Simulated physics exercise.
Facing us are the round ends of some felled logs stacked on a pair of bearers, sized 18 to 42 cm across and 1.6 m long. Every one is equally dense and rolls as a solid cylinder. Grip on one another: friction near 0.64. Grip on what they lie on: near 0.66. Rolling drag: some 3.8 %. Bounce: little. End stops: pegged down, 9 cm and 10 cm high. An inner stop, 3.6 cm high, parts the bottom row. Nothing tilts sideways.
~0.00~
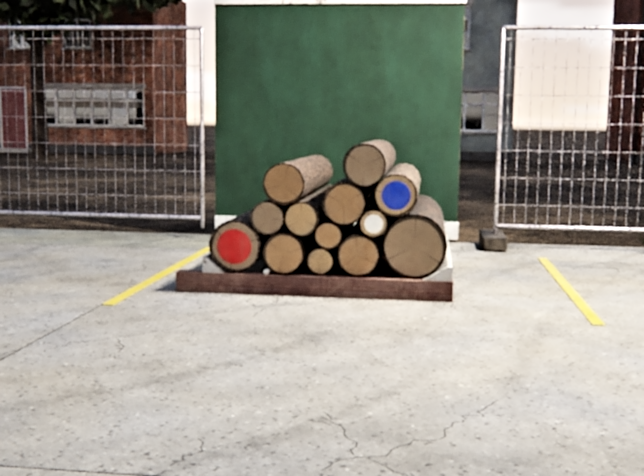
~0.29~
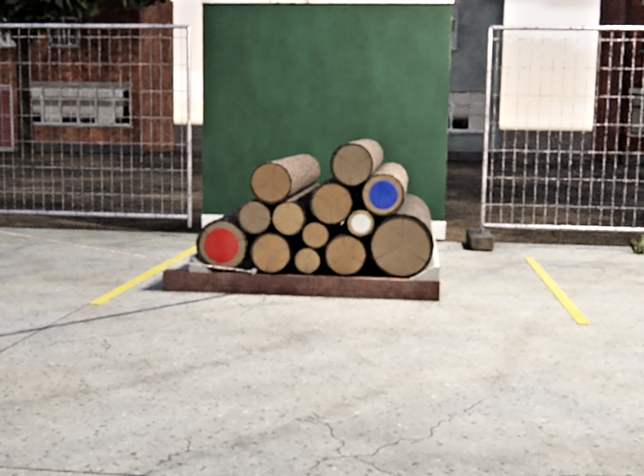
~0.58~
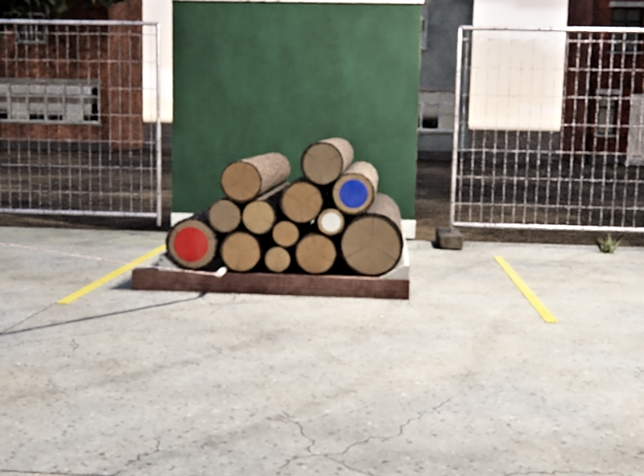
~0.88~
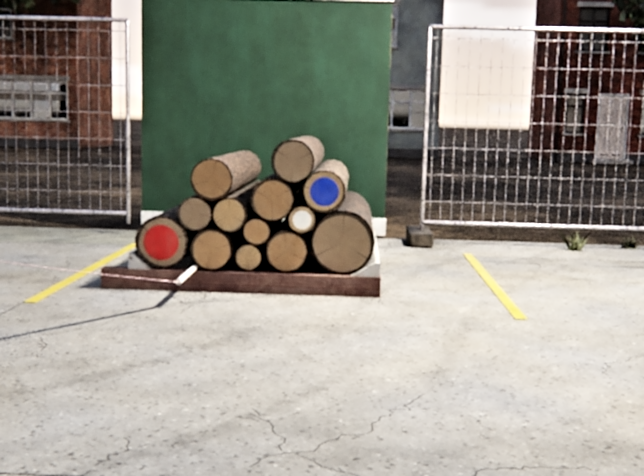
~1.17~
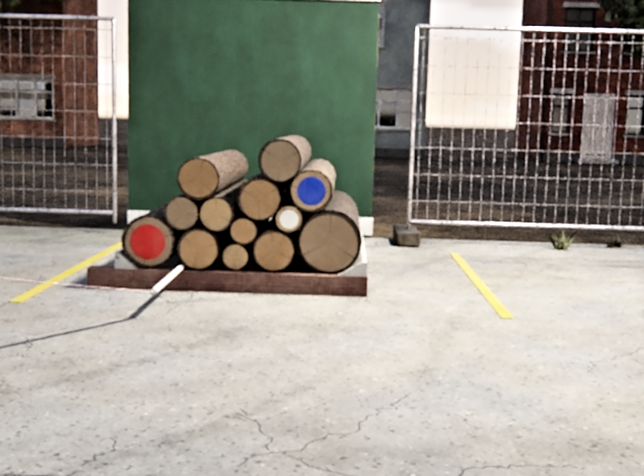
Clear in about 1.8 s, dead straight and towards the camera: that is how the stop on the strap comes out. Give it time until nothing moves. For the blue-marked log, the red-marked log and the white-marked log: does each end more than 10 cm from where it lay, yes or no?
Blue: No, red: No, white: No.
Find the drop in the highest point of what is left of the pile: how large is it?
The top ends up around 0 cm lower.
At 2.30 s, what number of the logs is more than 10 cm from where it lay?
The tally stands at 0 by that time.
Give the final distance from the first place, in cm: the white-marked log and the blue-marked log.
White-marked log: 0, blue-marked log: 0.
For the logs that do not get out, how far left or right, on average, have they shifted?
They end up about 0 cm further left on average.
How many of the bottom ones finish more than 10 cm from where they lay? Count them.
Count: 0.
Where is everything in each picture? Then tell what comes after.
In the first frame, 13 logs, 5 on the base, highest (364, 165); blue (396, 196), red (234, 247), white (374, 224); left chock (10 cm) (204, 257); right chock (9 cm) (450, 267); inner round bar (3.6 cm) (266, 270); lines (135, 289) and (583, 306).
In the second frame, the stop on the strap has not moved yet, at (253, 269); the rest still; bottom ones (221, 246) (270, 253) (307, 261) (345, 255) (402, 246).
In the third frame, the stop on the strap is 16 cm out, at (218, 272); the rest still.
In the fourth frame, the stop on the strap is 47 cm out, at (178, 279); the rest still.
In the fifth frame, the stop on the strap is 78 cm out, at (154, 289); the rest still; blue (312, 191), red (148, 242), white (289, 219).
After 2.16 s, 0 now displaced over 10 cm; blue in place; red in place; white in place.
After 2.30 s, 0 now displaced over 10 cm; blue in place; red in place; white in place.
At rest by 2.5 s, 0 moved over 10 cm; not one across the yellow lines; blue in place; red in place; white in place; top of the pile 1.0 m high, from 1.0 m.
